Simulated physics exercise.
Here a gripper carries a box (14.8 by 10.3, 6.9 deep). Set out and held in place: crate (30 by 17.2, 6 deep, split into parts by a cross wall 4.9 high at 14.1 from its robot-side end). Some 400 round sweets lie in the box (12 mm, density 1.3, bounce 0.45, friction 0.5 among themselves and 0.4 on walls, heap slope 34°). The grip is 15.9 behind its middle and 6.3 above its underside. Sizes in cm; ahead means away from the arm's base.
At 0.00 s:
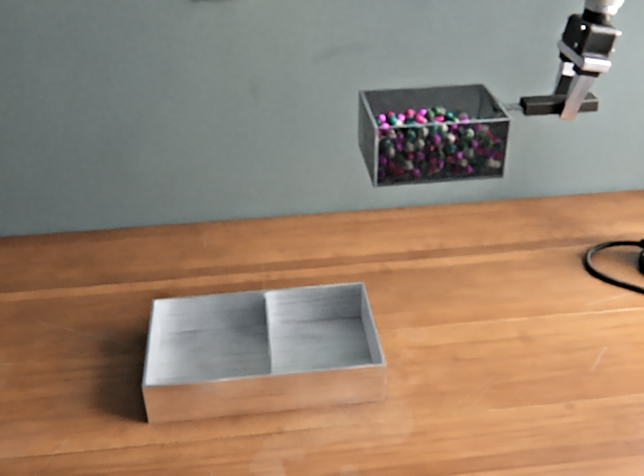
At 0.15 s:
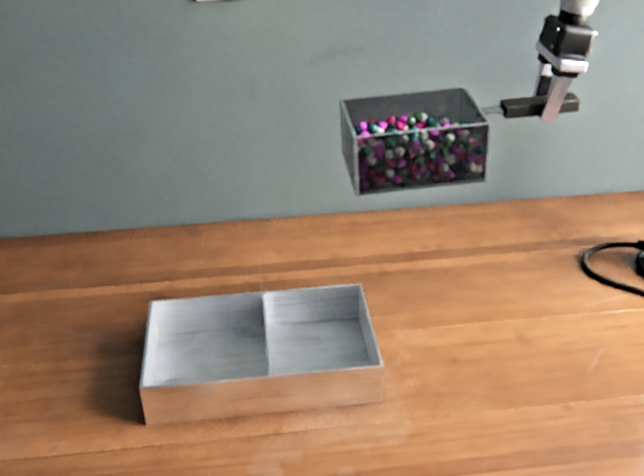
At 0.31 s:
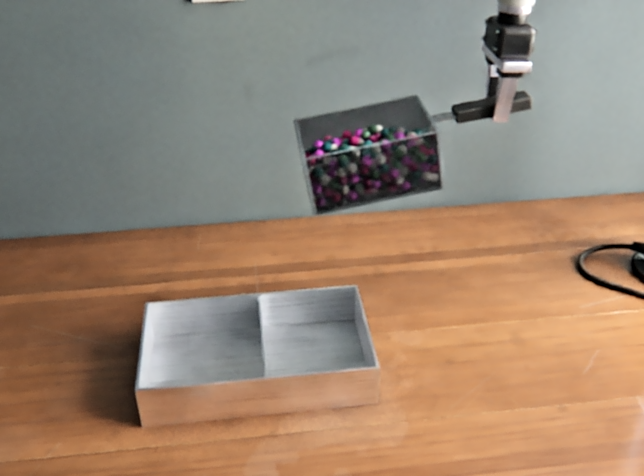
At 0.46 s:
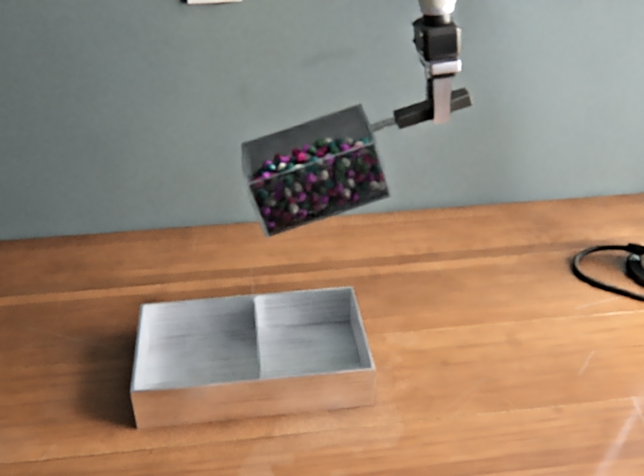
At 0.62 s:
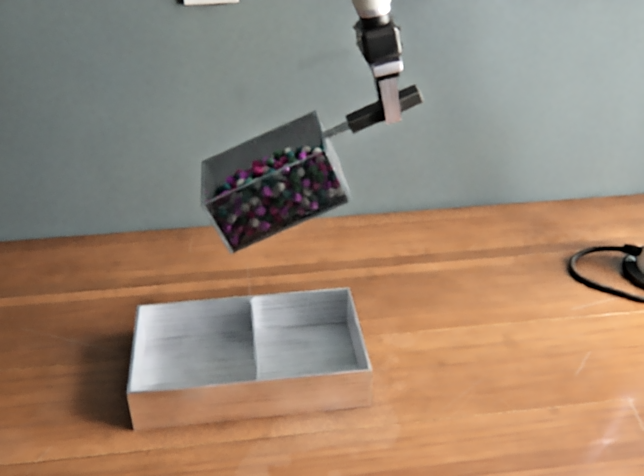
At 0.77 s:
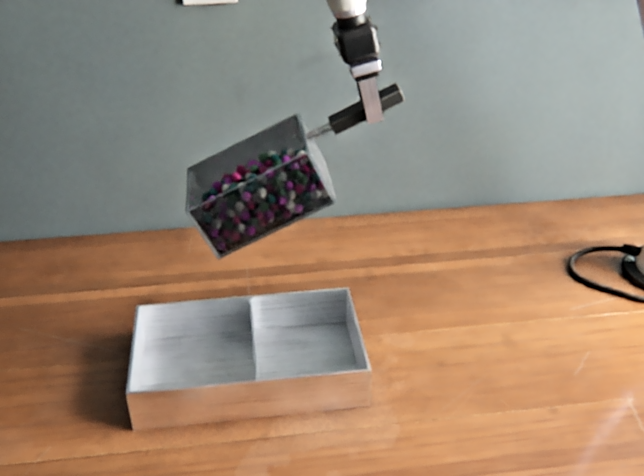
At the start, a robot gripper holds a clear box of small, round, multicoloured pieces level above a wooden table, right of an open, divided tray. The arm carries the box left and slightly down, tilting its left end progressively lower, until it is steeply slanted above the tray.
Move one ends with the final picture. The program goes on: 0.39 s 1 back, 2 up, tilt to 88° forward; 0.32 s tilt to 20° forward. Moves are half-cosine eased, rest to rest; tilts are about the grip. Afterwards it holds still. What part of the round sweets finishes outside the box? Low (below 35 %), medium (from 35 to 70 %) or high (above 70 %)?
Share outside the box: Low (below 35 %).
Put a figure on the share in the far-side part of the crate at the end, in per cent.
Some 0 per cent.
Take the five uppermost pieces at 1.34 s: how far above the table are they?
Some 30 cm.
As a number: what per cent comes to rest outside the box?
Roughly 15 per cent.
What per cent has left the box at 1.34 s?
Near 10 per cent so far.
By 1.05 s, tilted 77° forward, highest piece 29 above the table; 394 in the box, 6 in flight or on a rim.
By 1.34 s, tilted 48° forward, highest piece 30 above the table; 354 in the box, 28 in the robot-side part, 5 on the table or floor, 13 in flight or on a rim.
By 1.68 s, tilted 20° forward, highest piece 34 above the table; 345 in the box, 27 in the robot-side part, 12 on the table or floor, 4 in the far-side part, 12 in flight or on a rim.
By 2.73 s, tilted 20° forward, highest piece 34 above the table; 345 in the box, 27 in the robot-side part, 20 on the table or floor, 8 in the far-side part.
Final count, 345 in the box, 27 in the robot-side part, 20 on the table or floor, 8 in the far-side part. That is 14 % outside the box.
